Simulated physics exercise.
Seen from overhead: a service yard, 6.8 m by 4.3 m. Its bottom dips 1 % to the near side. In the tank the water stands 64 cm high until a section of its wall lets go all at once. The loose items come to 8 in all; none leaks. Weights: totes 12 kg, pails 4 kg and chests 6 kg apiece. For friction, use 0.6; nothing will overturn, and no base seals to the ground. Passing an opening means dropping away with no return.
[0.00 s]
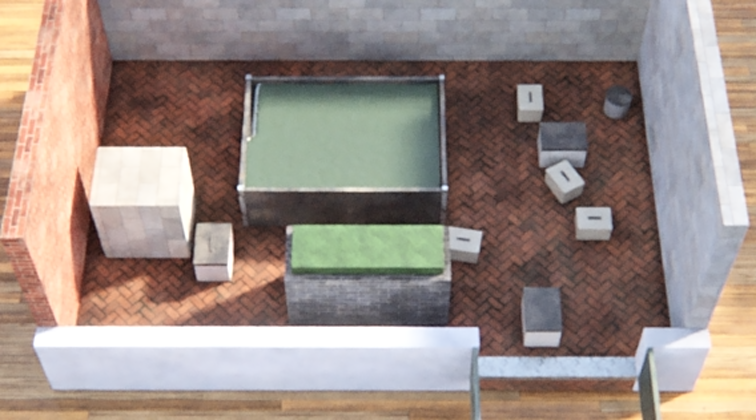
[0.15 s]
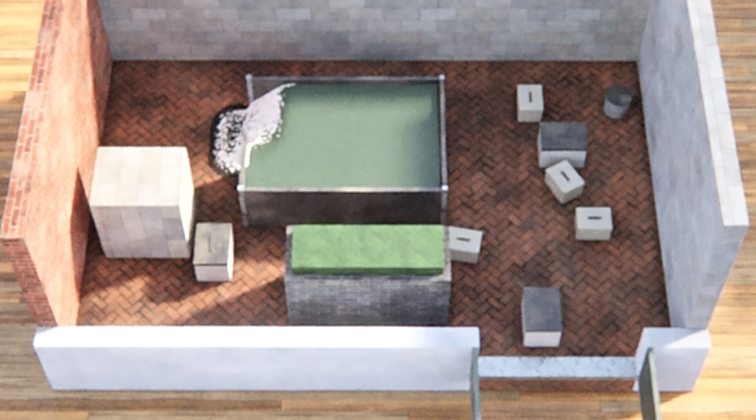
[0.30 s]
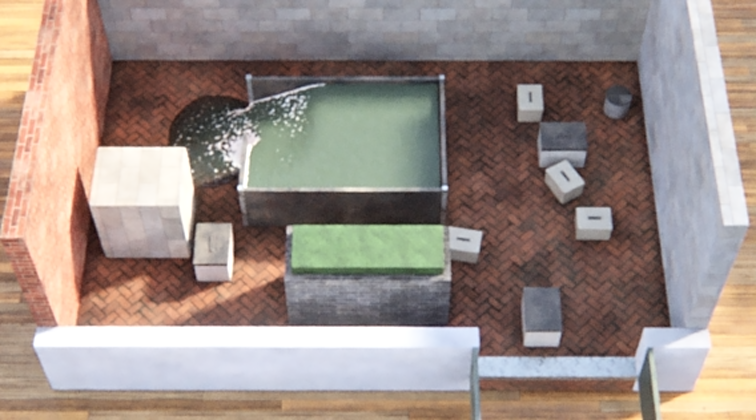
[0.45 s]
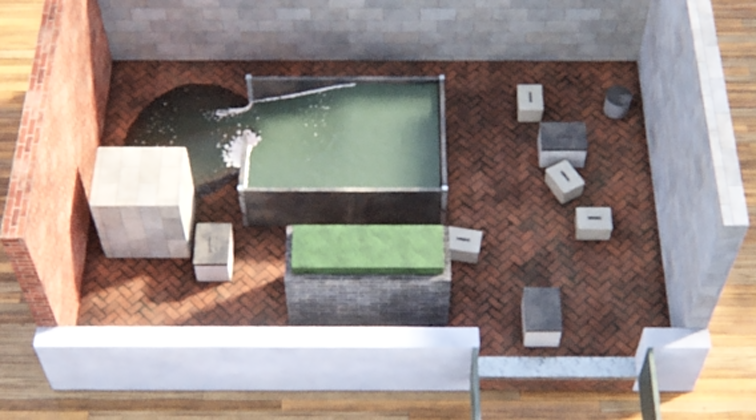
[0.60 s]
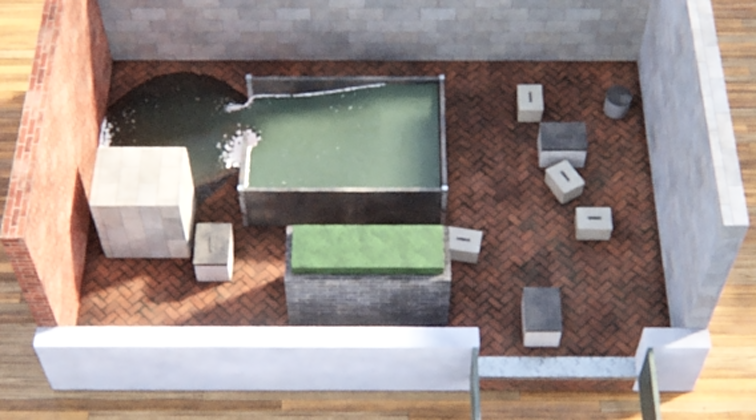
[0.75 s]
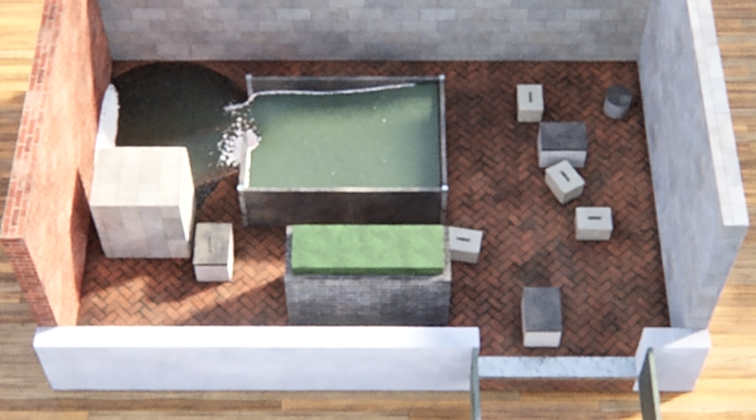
In the video, water pours through the left side of a raised greenish pool in a walled brick-paved yard, spreading as a dark sheet across the upper-left floor to the left wall, while the scattered boxes and pail stay still.
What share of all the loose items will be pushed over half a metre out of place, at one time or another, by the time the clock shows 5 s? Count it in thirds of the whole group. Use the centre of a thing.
Share: Bottom third.
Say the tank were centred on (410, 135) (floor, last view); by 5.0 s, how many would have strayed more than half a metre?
In that case the number is 0.
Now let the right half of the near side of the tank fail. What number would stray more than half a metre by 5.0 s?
Then 7.
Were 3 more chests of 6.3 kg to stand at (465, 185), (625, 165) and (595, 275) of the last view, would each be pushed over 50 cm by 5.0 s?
So it's stays below, then stays below, then stays below.
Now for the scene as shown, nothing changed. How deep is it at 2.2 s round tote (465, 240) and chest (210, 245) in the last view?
Some 0 cm at the first, some 0 cm at the second.
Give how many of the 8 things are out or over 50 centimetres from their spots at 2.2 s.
By that time the total stands at 0.
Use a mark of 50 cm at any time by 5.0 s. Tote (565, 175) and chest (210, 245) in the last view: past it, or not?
Taking them in order: Falling below it and exceeding it.
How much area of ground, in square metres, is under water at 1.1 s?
About 7.5 m2.
After 1.1 s 0 of 8 are over 50 cm from their spots; 0 afloat.
After 2.2 s 0 of 8 are over 50 cm from their spots; 0 afloat.
After 3.5 s 0 of 8 are over 50 cm from their spots; 0 afloat.
After 5.0 s 1 of 8 are over 50 cm from their spots, and 1 have been at some point; 1 afloat.
